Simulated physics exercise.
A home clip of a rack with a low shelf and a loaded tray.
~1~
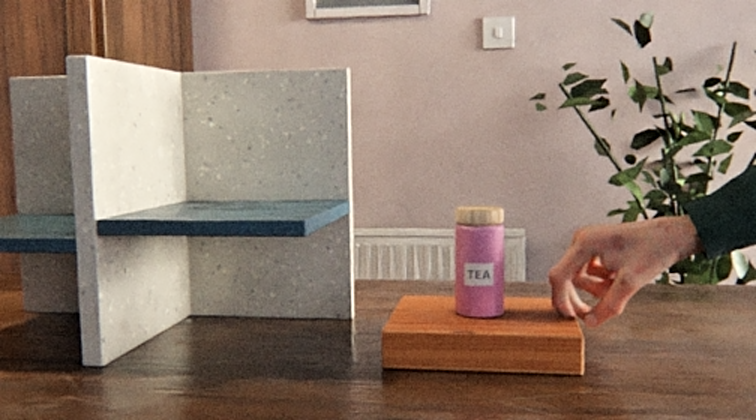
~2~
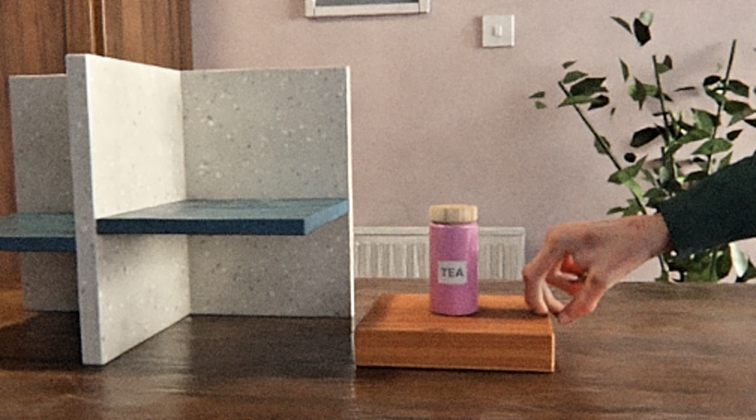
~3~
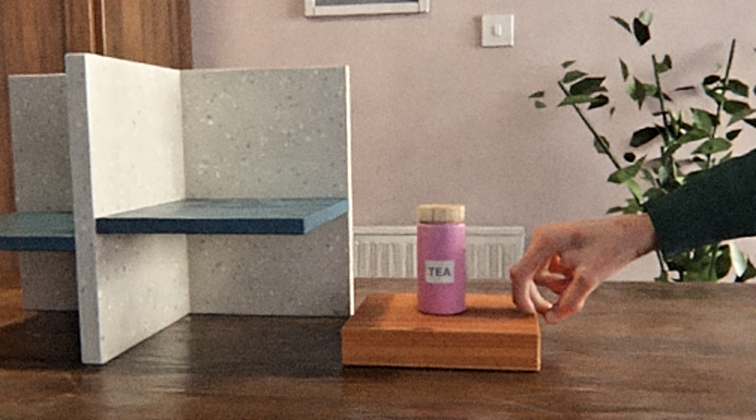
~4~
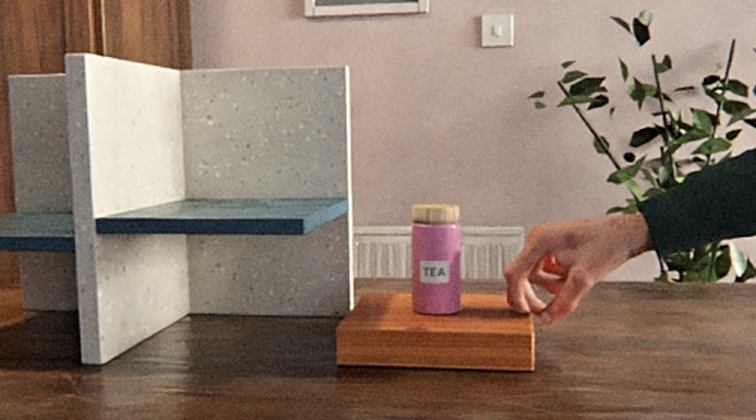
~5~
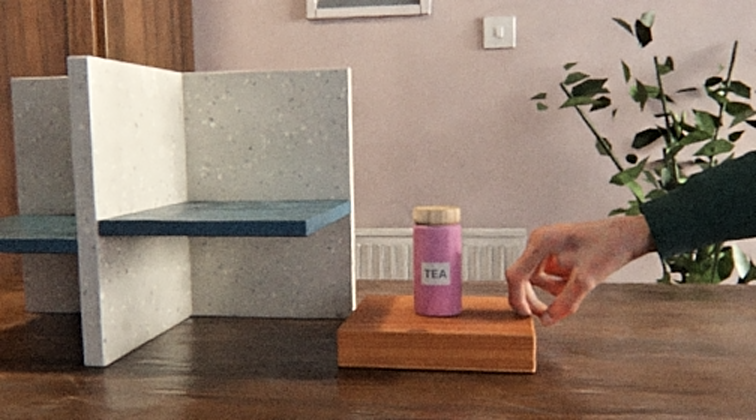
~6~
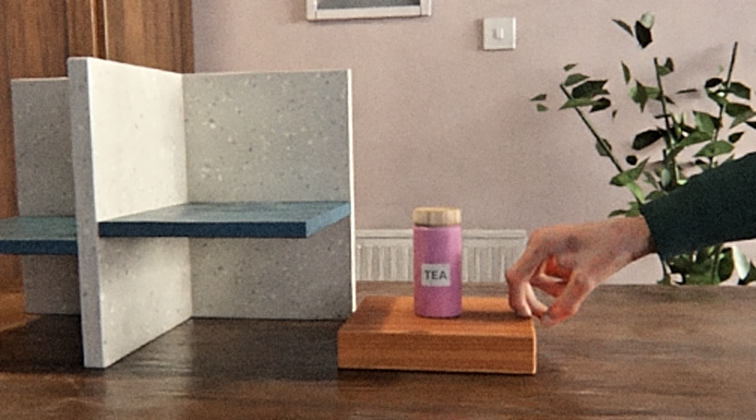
A hand in a dark green sleeve slides an orange wooden board, with a pink tea shaker standing on it, a short way left across a dark brown tabletop, then barely moves. The fixed, roughly level view shows a speckled pale grey rack with a low blue shelf at left. Behind are a pinkish wall with a switch, a white radiator and a leafy green plant at right.
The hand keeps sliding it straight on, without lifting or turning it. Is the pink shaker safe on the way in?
The pink shaker gets scraped off its spot.
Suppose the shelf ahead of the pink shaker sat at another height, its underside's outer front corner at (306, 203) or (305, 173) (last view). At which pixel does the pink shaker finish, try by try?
About (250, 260) and (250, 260).
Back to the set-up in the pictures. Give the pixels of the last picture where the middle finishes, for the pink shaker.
At about (321, 288).
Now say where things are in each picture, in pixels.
In the first picture, hand sliding it forward; pink shaker (479, 261); shelf (139, 204).
In the second picture, hand sliding it forward; pink shaker (454, 259); orange board (457, 329).
In the third picture, hand sliding it forward; pink shaker (441, 258); shelf (138, 201).
In the fourth picture, hand sliding it forward; pink shaker (436, 258); orange board (439, 328).
In the fifth picture, hand sliding it forward; pink shaker (437, 260); shelf (141, 204).
In the sixth picture, hand sliding it forward; pink shaker (437, 261); orange board (441, 331).
Then, 1.12 s past the last view, pink shaker leaning 14° off how it started near (349, 257).
Then, 1.48 s past the last view, pink shaker leaning 58° off how it started near (348, 265).
Finally, the pink shaker is knocked back, near (321, 288).
